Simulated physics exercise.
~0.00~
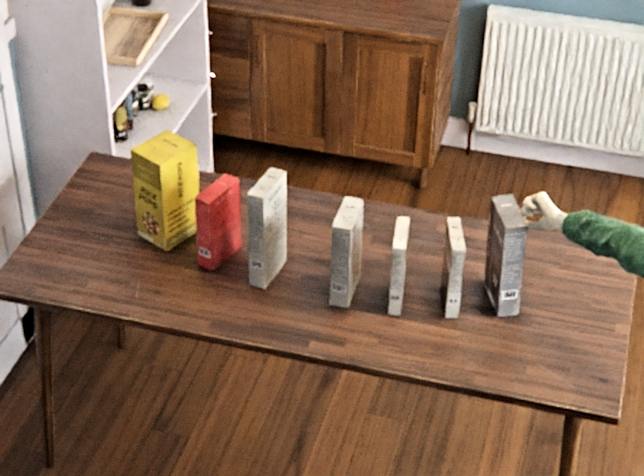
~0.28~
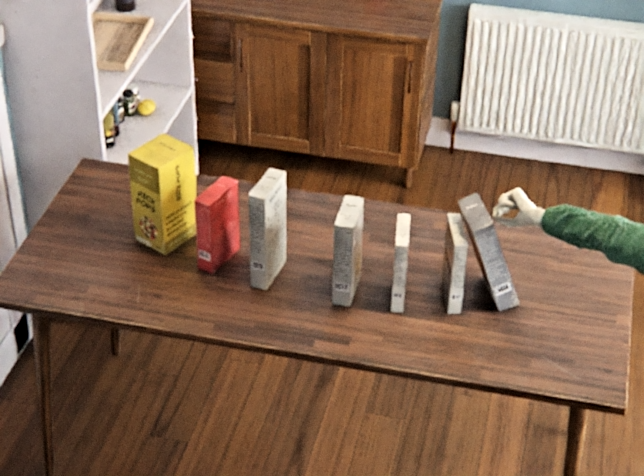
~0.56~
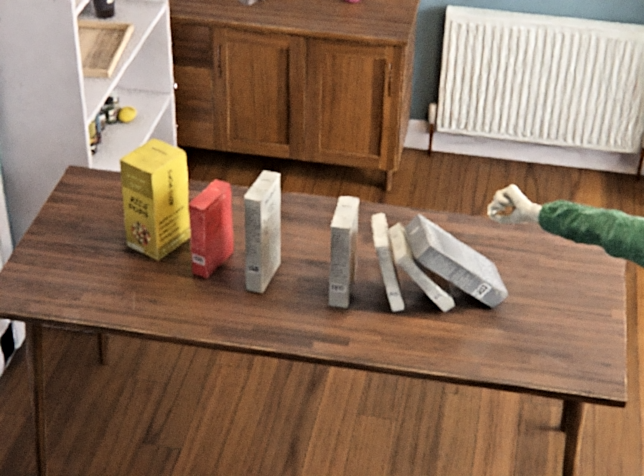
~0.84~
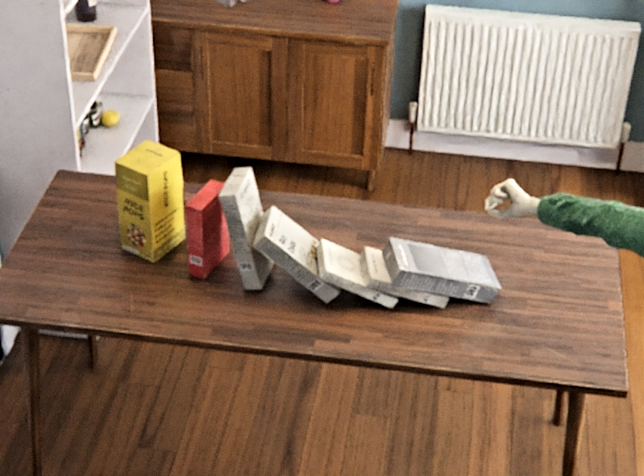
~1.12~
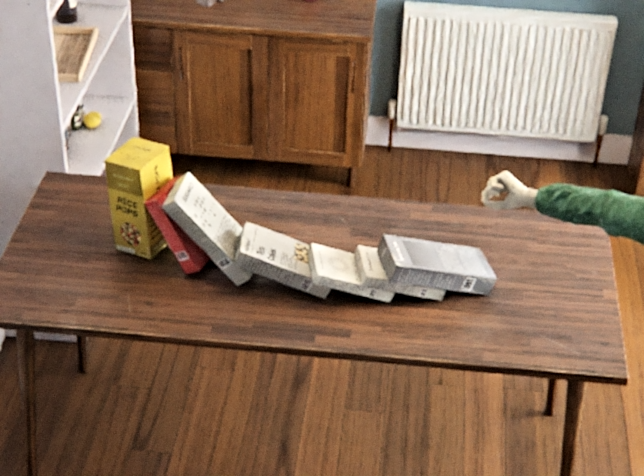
The clip opens on a wooden table where seven boxes stand on end in a curving row, a yellow one at the far left, a red one beside it and the rest grey or whitish. A hand in a green sleeve tips the grey box at the right end leftward, then stays back. That box leans into its thin neighbour, and the pale boxes topple leftward one after another. The tall pale box tilts into the red one, which leans over against the yellow box. At the end, only the yellow box still stands upright, unmoved.
